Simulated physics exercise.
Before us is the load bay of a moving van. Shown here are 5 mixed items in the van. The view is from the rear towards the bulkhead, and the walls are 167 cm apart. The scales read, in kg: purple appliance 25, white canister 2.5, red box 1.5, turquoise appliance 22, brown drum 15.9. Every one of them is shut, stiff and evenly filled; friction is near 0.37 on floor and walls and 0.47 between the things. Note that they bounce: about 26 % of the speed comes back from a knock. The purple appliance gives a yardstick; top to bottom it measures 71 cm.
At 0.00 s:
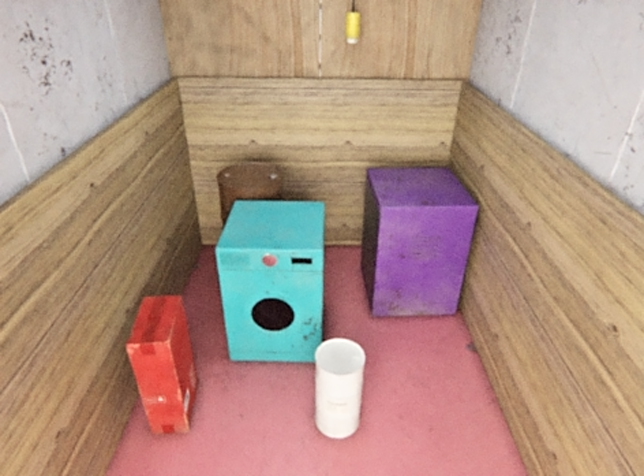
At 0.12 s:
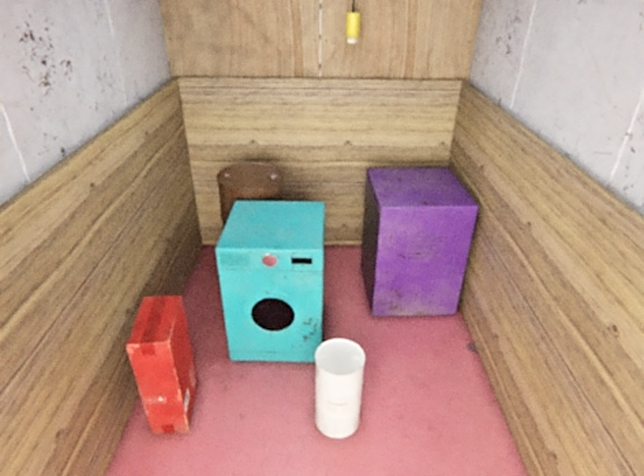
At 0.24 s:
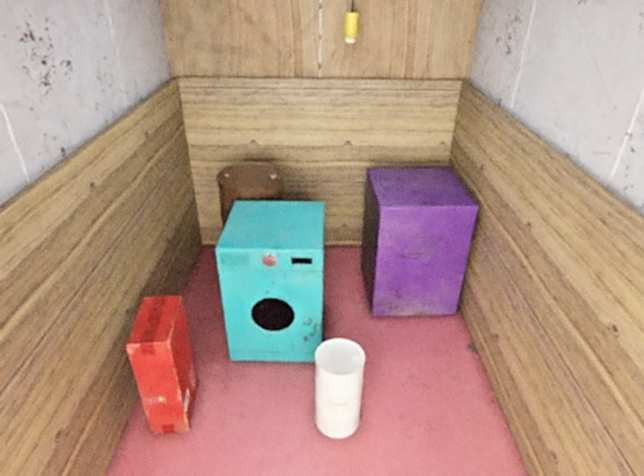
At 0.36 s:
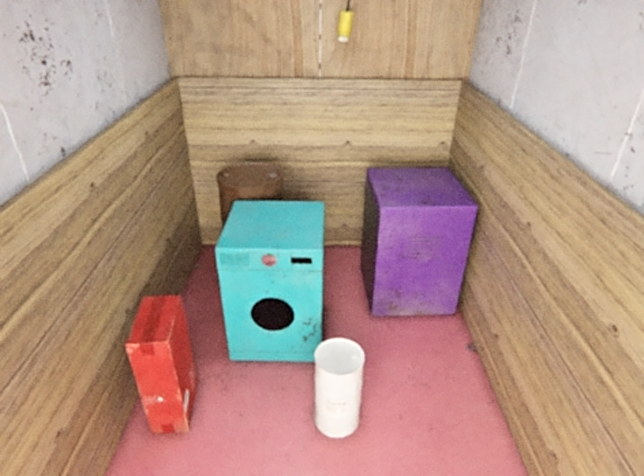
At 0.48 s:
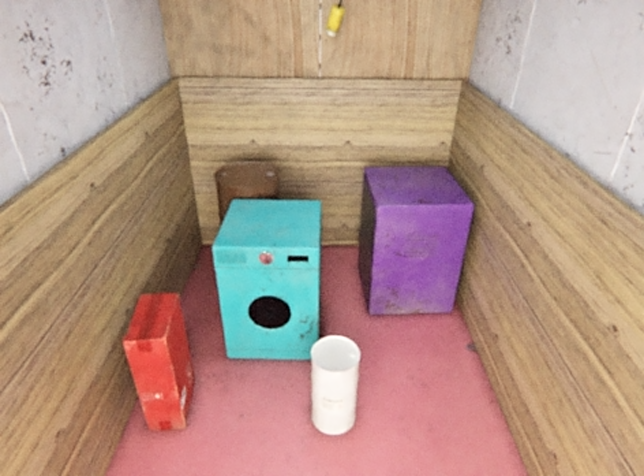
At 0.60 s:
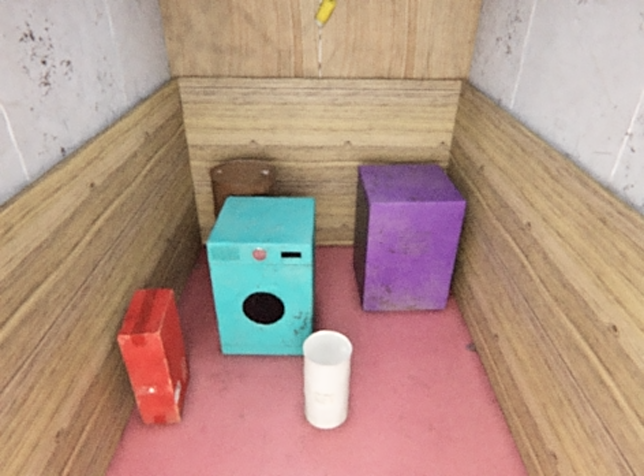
The load bay of a van, with wood-panelled lower walls and a pink floor, is seen from the rear, looking towards the bulkhead. A turquoise appliance stands before a brown drum, with a purple appliance to the right, a red box front left, a white canister front centre and a yellow object hanging above. The hanging object swings left, then all five floor items slide slightly left and forwards, while the camera stays still.
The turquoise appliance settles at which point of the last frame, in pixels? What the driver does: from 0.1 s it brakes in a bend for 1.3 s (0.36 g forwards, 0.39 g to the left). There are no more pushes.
At the point (214, 251).
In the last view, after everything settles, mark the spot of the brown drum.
My guess is roughly (218, 212).
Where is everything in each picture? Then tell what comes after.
Steady run; turquoise appliance (278, 280); purple appliance (411, 241), in the first frame.
Steady run; red box (167, 365), in the second frame.
Force 0.20 g forwards, 0.22 g left; purple appliance (411, 241); white canister (339, 389), in the third frame.
Force 0.36 g forwards, 0.39 g left; red box (166, 365), in the fourth frame.
Force 0.36 g forwards, 0.39 g left; purple appliance (408, 239) shifted 2 cm; white canister (335, 386) shifted 2 cm, in the fifth frame.
Force 0.36 g forwards, 0.39 g left; turquoise appliance (269, 275) shifted 7 cm; red box (158, 357) shifted 7 cm, in the sixth frame.
Around 0.80 s, force 0.36 g forwards, 0.39 g left; turquoise appliance shifted 19 cm near (254, 266); white canister shifted 19 cm; brown drum shifted 19 cm.
Around 1.00 s, force 0.36 g forwards, 0.39 g left; turquoise appliance shifted 38 cm near (232, 253); white canister shifted 38 cm; purple appliance shifted 37 cm.
Around 1.20 s, force 0.29 g forwards, 0.31 g left; turquoise appliance shifted 46 cm near (216, 251); white canister shifted 62 cm; purple appliance shifted 46 cm.
Finally (2.0 s), not toppled but over 15 cm from the start, purple appliance, white canister, red box, turquoise appliance and brown drum. Final places as that camera would see them, turquoise appliance near (214, 251).
